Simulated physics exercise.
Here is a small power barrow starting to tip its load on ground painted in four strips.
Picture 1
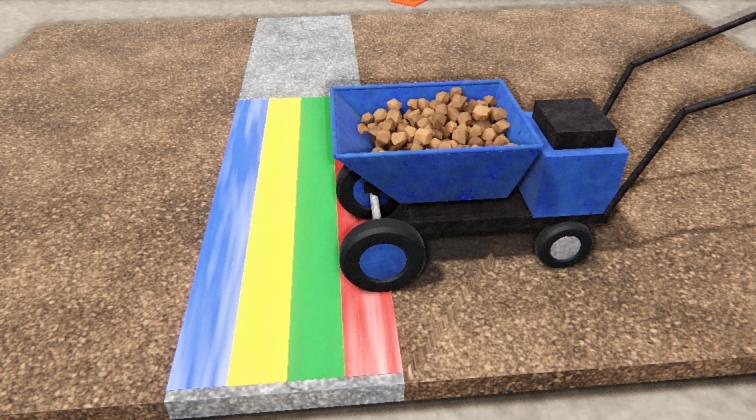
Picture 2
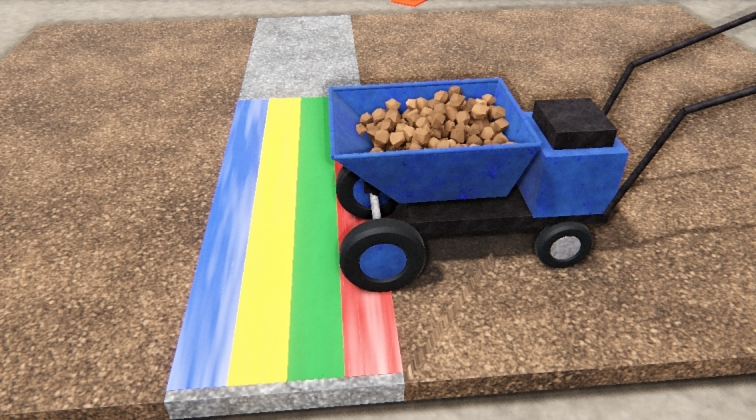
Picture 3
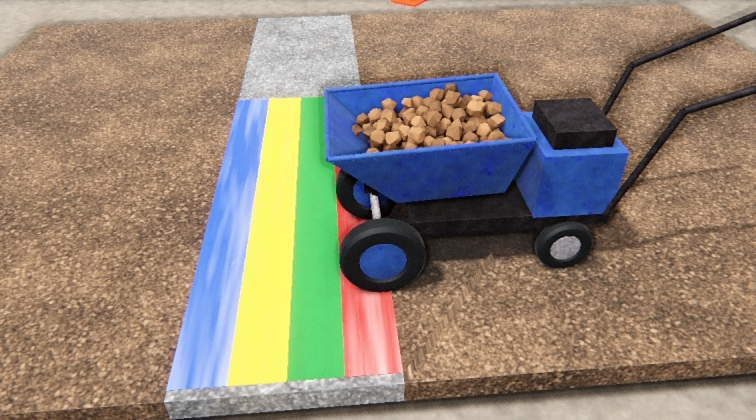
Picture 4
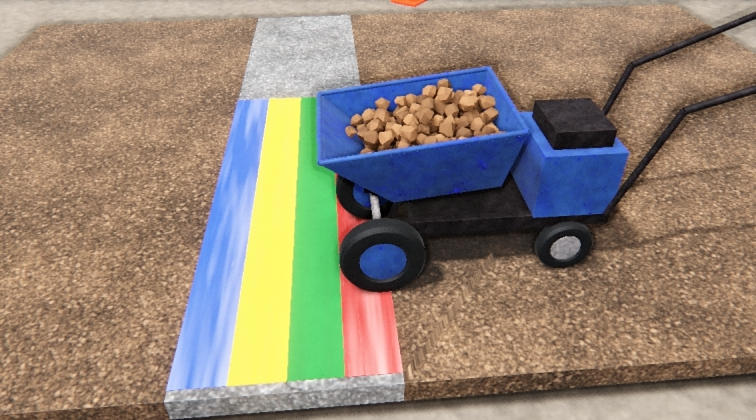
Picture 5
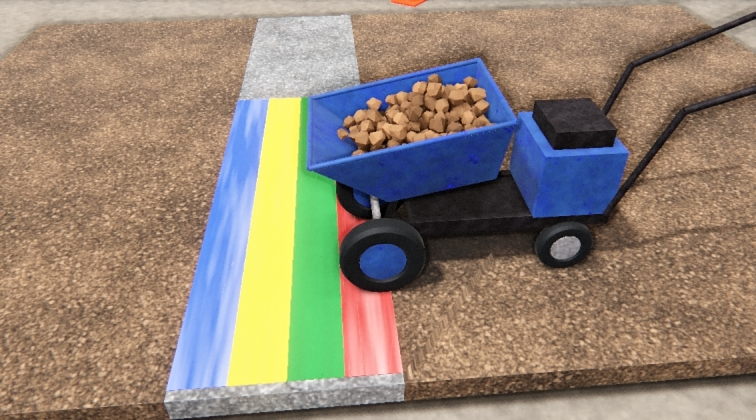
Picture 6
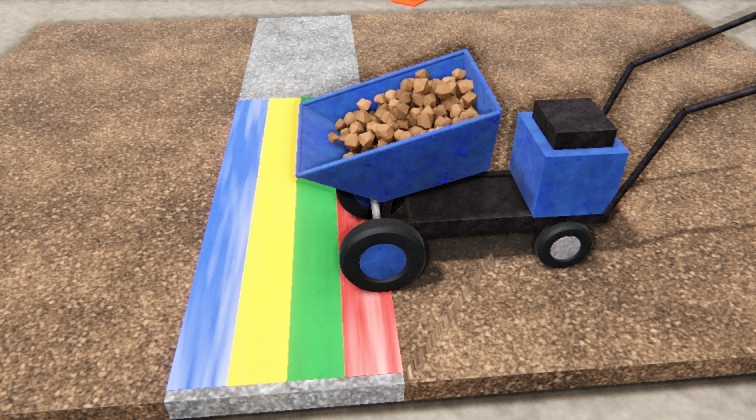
At first, a small blue power barrow stands with its level skip full of brown clay clods, its front wheels on the red strip beside green, yellow and blue ones. The skip then begins to tilt, its right end rising and its lip edging left and down, until it slants clearly, the clods still heaped inside.
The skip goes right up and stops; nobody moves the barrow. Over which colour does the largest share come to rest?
The blue one gets the largest share.
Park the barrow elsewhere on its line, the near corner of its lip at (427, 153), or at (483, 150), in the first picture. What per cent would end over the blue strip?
Near 10 % and 0 %.
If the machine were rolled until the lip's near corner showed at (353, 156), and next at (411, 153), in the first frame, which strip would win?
The first try: The strip in blue. The second: The strip in yellow.
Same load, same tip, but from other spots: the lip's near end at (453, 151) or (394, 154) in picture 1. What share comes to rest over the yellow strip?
About 20 and 40 per cent.
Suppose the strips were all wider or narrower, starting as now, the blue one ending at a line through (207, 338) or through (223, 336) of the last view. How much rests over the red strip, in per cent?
Near 0 % and 0 %.
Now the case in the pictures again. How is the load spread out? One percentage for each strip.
Red strip: 0 %, green strip: 0 %, yellow strip: 10 %, blue strip: 40 %.
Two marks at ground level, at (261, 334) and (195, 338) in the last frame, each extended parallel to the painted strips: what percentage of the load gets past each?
In turn 80 and 40 in a hundred.
Just after the last frame, skip tipped steeply; every one in the skip.
A moment on, skip tipped right over; roughly two thirds in the skip; just a few over the yellow strip; roughly a quarter over the blue strip; just a few falling; just a few off the paint.
Further on, skip tipped right over; roughly a quarter in the skip; about a tenth over the yellow strip; roughly a third over the blue strip; roughly a quarter off the paint.
When it is over, skip tipped right over; roughly a quarter in the skip; not one over the red strip; not one over the green strip; about a tenth over the yellow strip; roughly half over the blue strip; roughly a quarter off the paint.
